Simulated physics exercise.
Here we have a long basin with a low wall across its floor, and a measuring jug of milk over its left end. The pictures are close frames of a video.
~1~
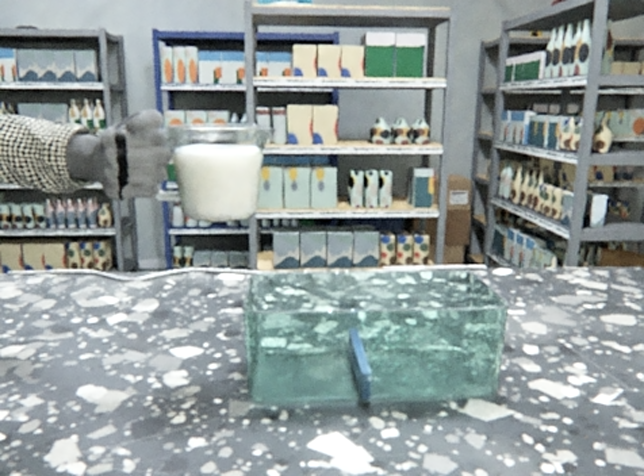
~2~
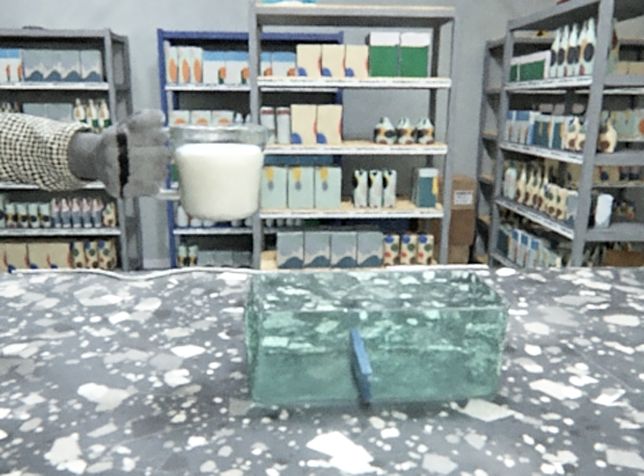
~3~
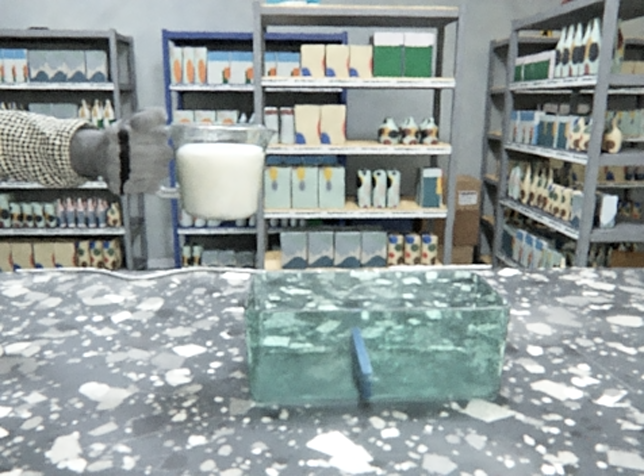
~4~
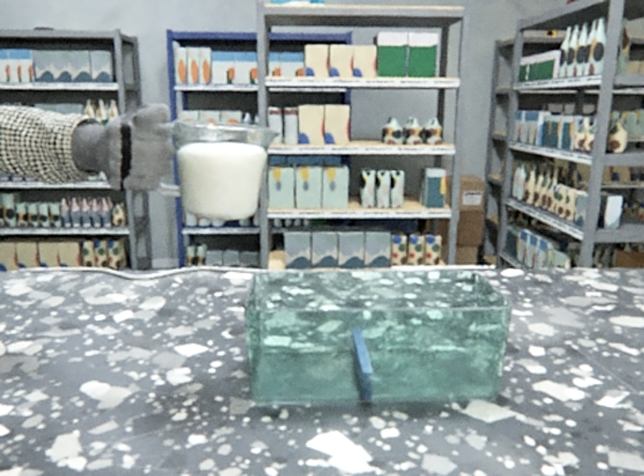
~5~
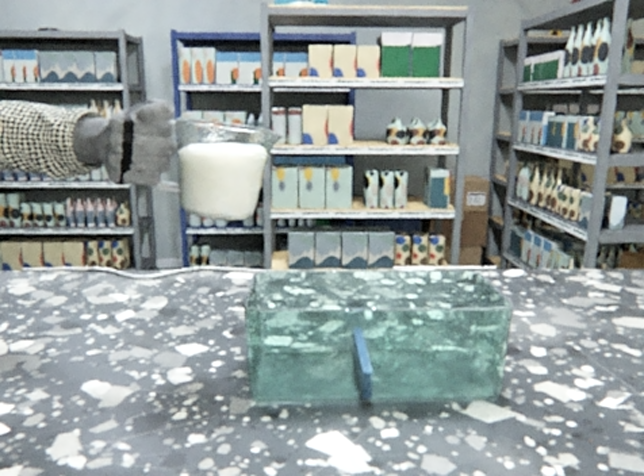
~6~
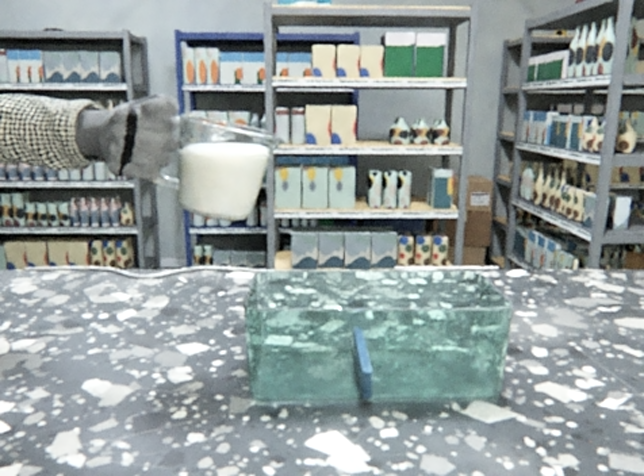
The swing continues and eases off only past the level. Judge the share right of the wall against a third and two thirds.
The share right of the wall is less than a third.
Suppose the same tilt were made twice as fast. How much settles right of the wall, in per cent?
About 10 per cent.
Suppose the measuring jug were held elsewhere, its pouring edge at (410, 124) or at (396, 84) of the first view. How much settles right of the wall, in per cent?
In turn 80 and 80 in a hundred.
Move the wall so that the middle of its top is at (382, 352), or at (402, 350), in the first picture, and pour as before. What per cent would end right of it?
First some 15, then 15 per cent.
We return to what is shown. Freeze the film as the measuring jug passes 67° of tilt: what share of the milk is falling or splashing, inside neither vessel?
About 20 per cent.
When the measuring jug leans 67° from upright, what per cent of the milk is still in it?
It comes to 75 per cent or so.
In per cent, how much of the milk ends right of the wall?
Roughly 10 in a hundred.
A moment on, the measuring jug is tipped part way and 77 per cent is still to pour, 5 is left of the wall and 0 right of it.
Next, the measuring jug is tipped right over and 13 per cent is still to pour, 68 is left of the wall and 1 right of it.
Then the measuring jug is tipped right over and 0 per cent is still to pour, 89 is left of the wall and 7 right of it.
Later the measuring jug is tipped right over and 0 per cent is still to pour, 88 is left of the wall and 8 right of it.
At rest 88 per cent lies left of the wall, 8 right of it and 4 outside.
